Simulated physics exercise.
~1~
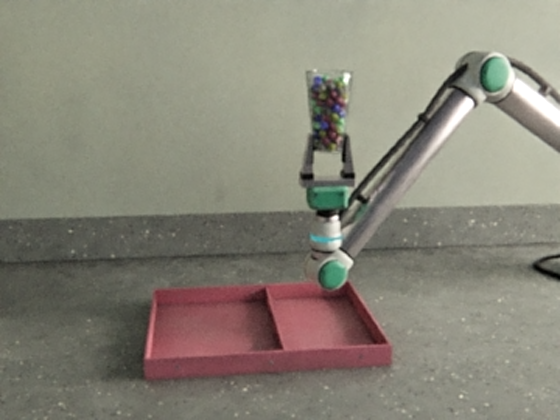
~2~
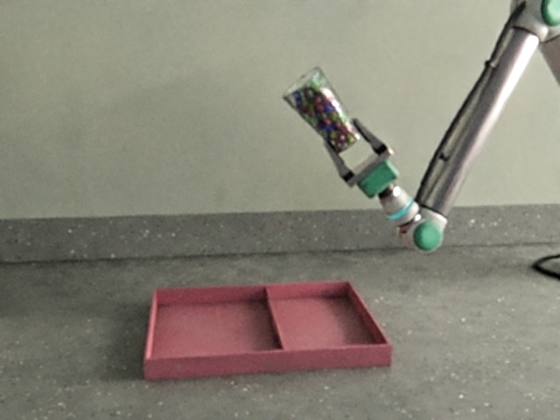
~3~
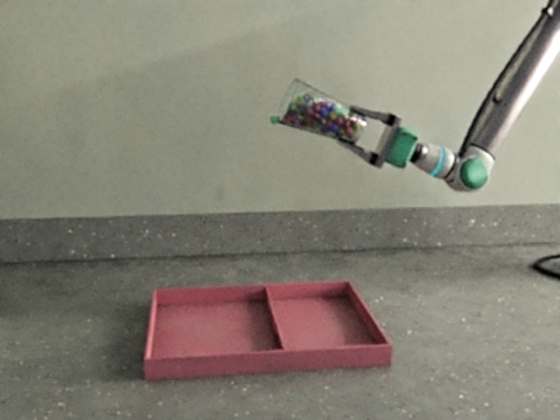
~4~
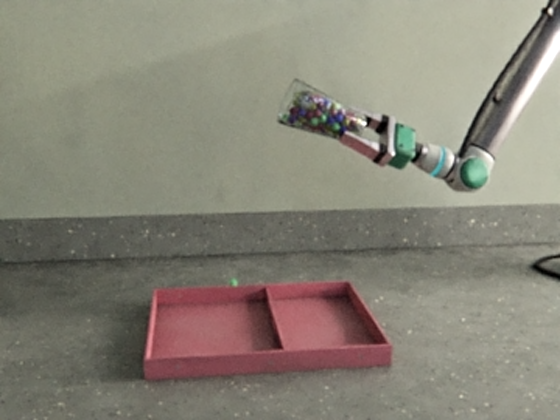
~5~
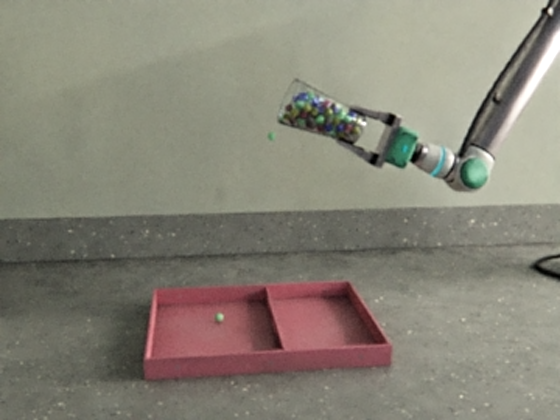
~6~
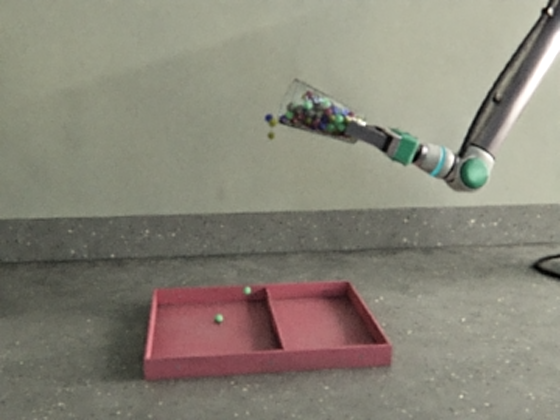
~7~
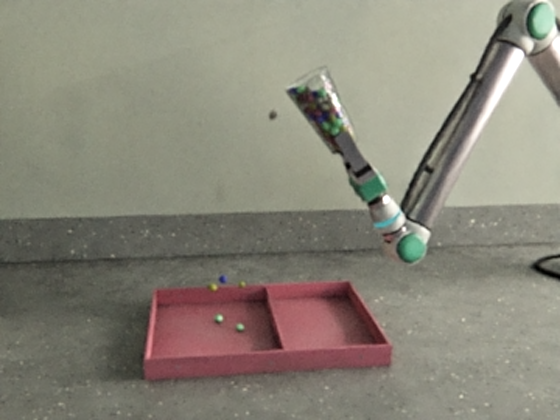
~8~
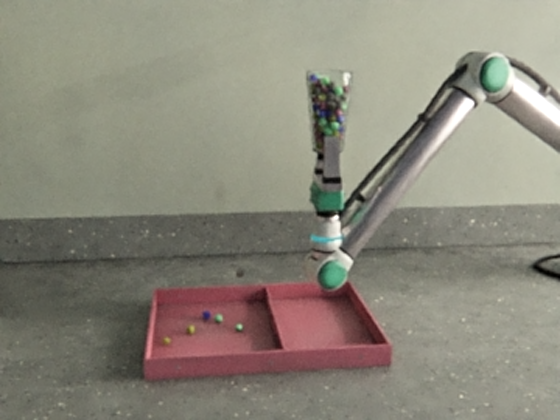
On a grey speckled tabletop, a robot arm tips a clear beaker of colourful balls, spilling a few into a divided red tray, then rights it.
